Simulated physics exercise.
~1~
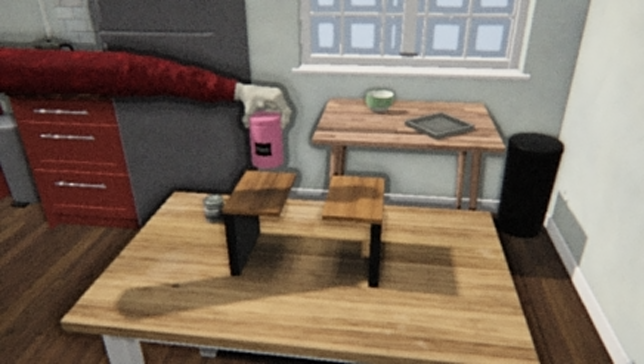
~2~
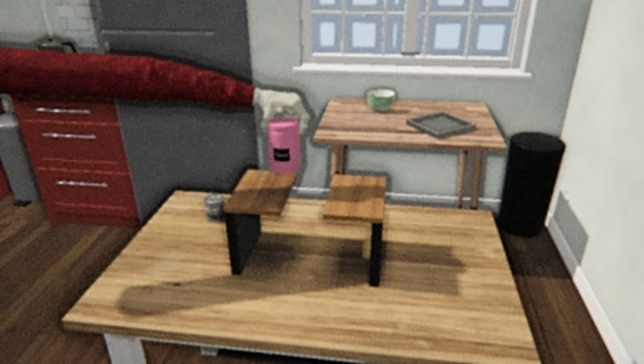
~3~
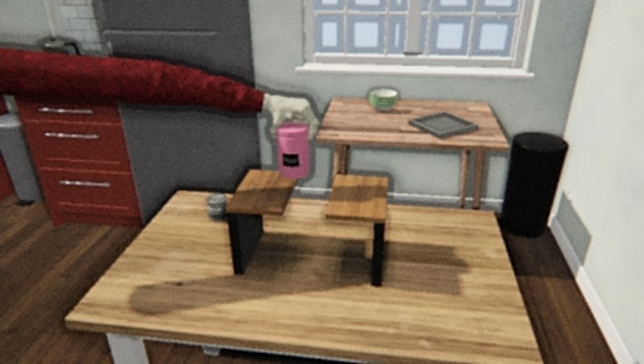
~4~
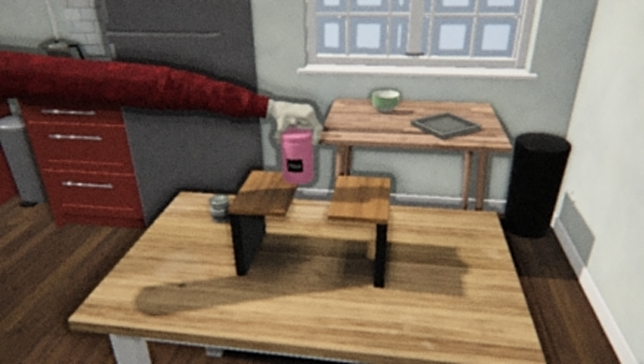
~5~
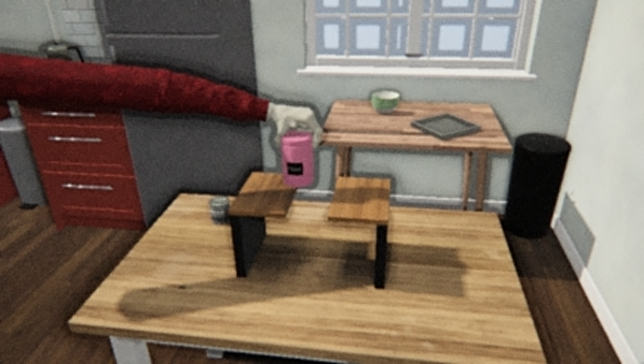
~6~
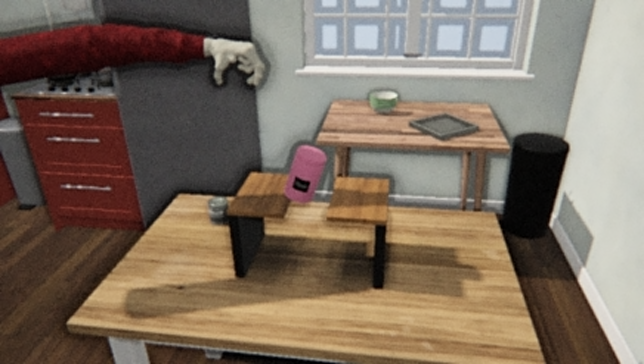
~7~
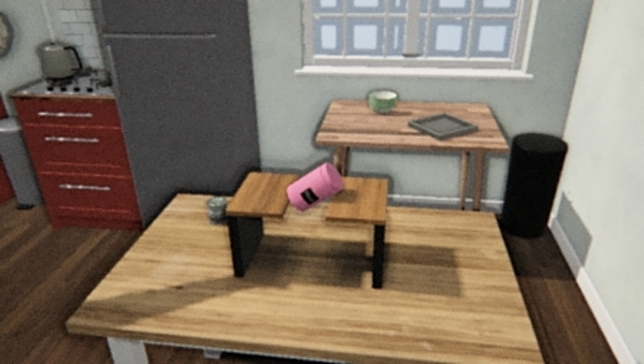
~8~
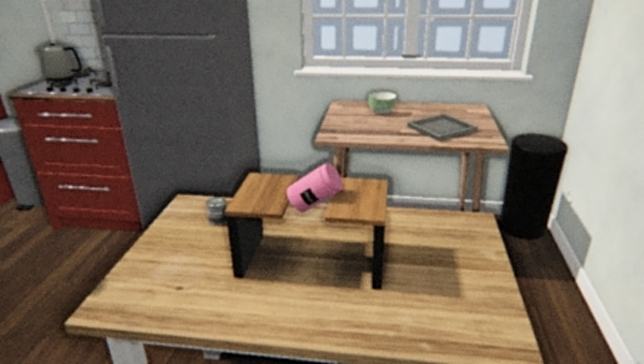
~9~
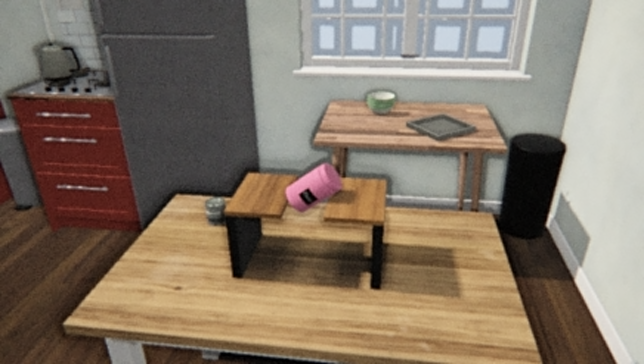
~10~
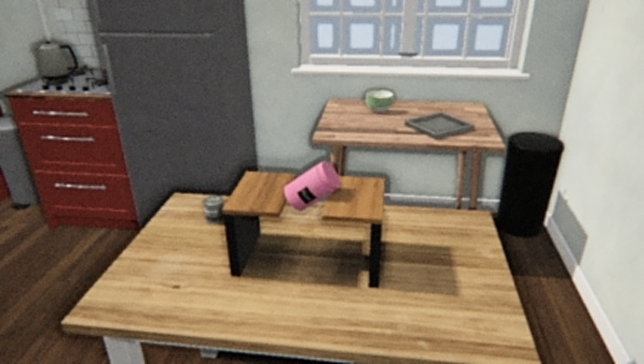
A pink jar, released by a gloved hand, tips over and lodges between two wooden supports.
